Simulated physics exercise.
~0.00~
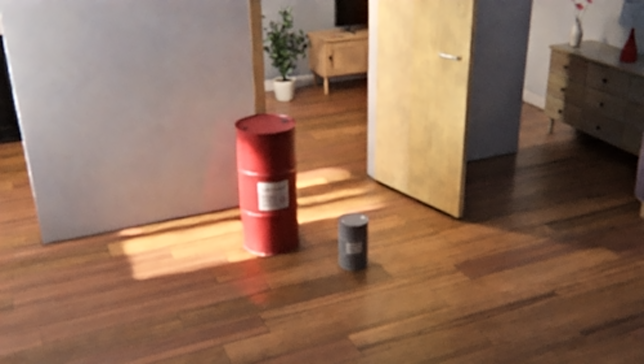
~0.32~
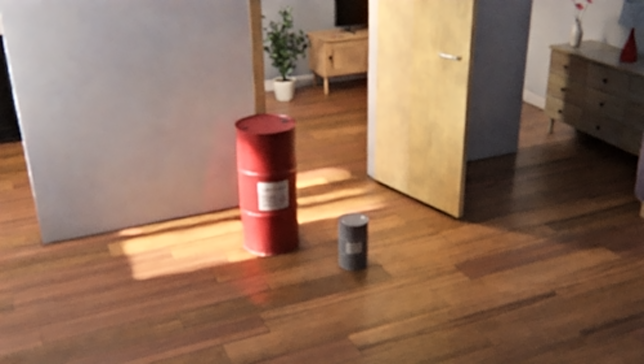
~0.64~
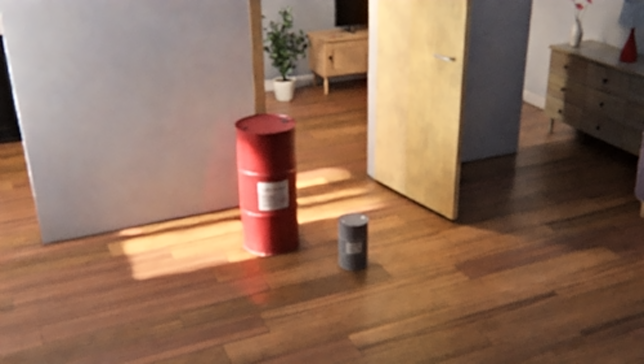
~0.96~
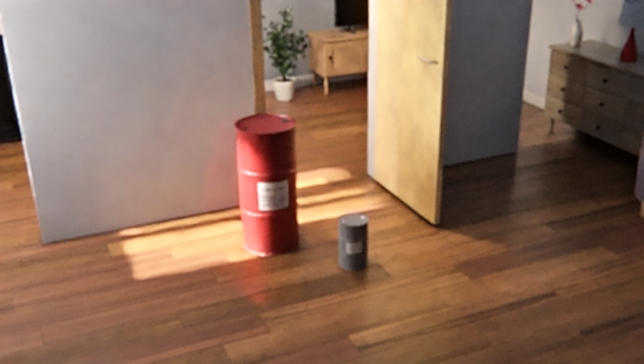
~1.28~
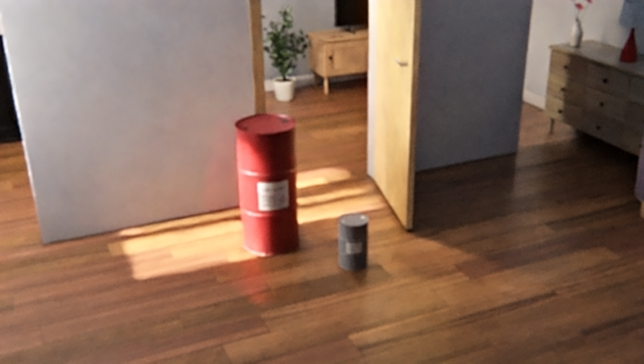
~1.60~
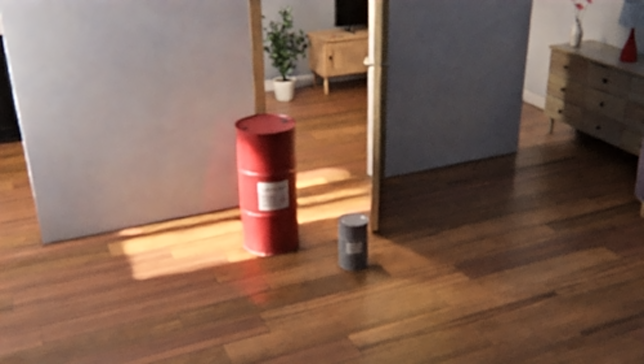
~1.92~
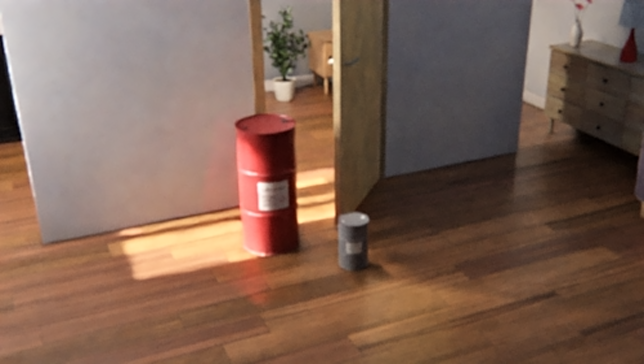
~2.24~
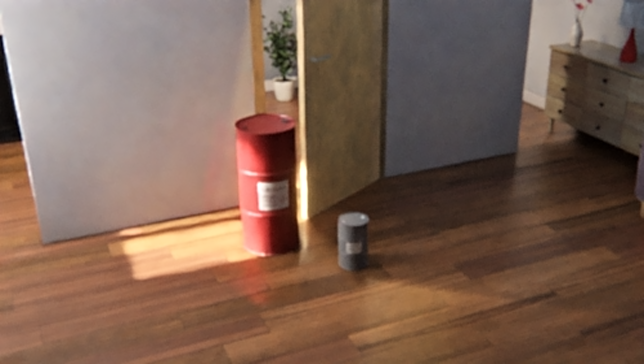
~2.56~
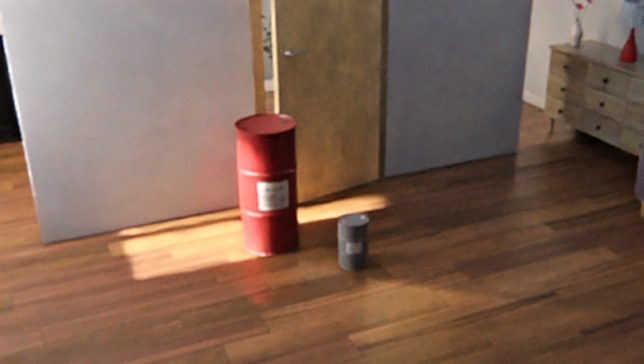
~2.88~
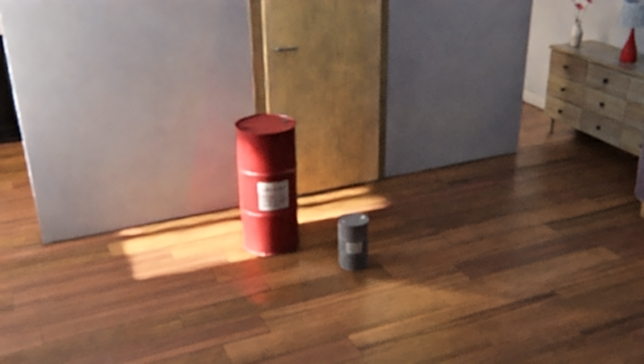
Wooden door swinging leftward past a red drum and small grey canister until fully shut, both containers staying still on the floor.
